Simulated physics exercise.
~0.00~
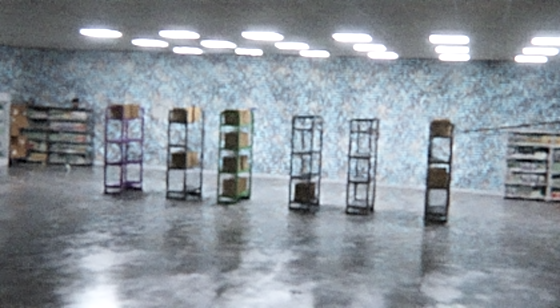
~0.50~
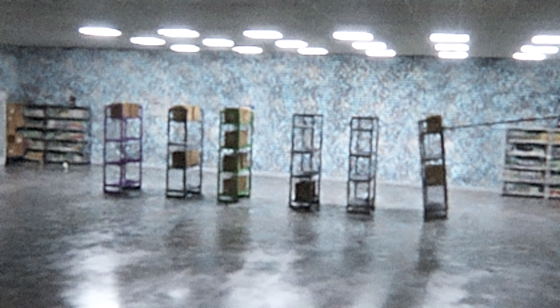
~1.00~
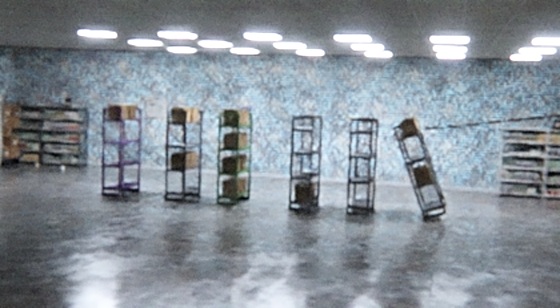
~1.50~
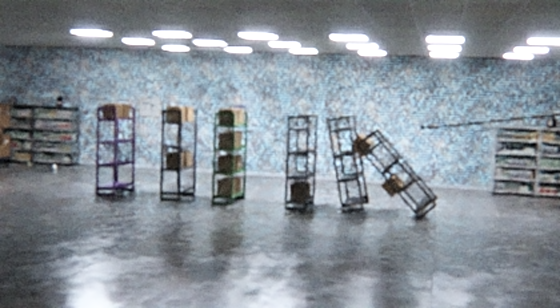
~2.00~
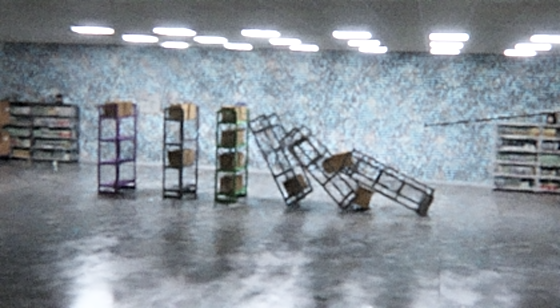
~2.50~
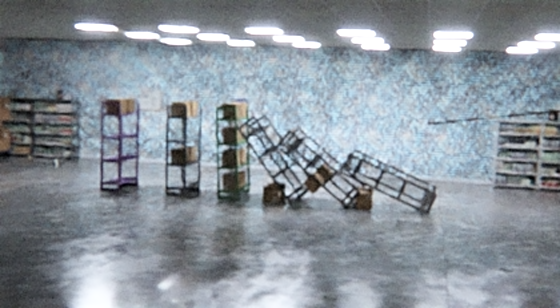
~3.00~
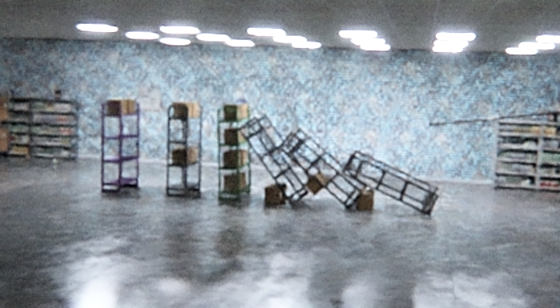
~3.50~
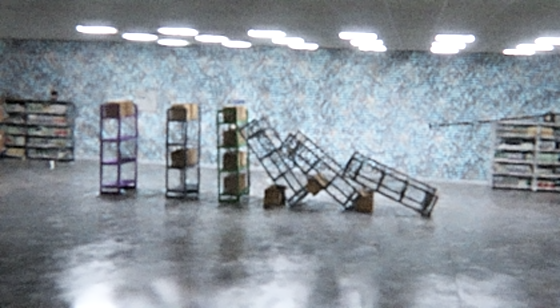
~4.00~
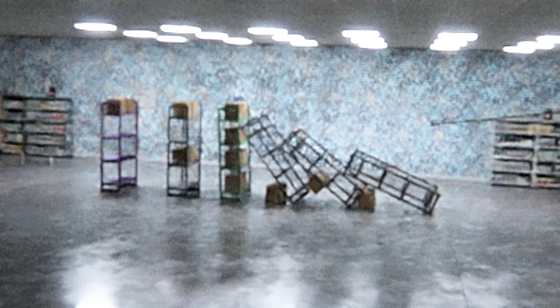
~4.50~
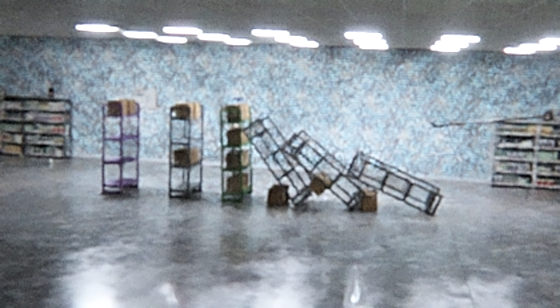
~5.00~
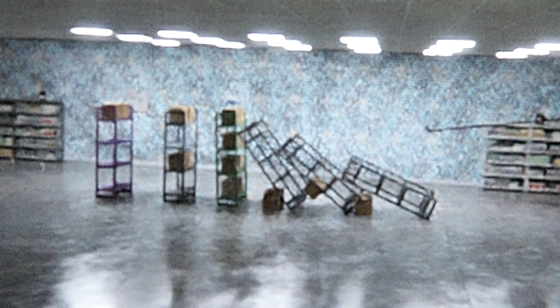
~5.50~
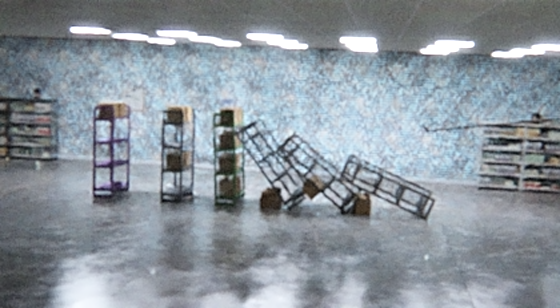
A long thin pole pushed the rightmost of six tall racks over to the left, and it knocked down the next two, which ended up leaning in a slant against the green rack, while it, the middle one and the purple one stayed standing.
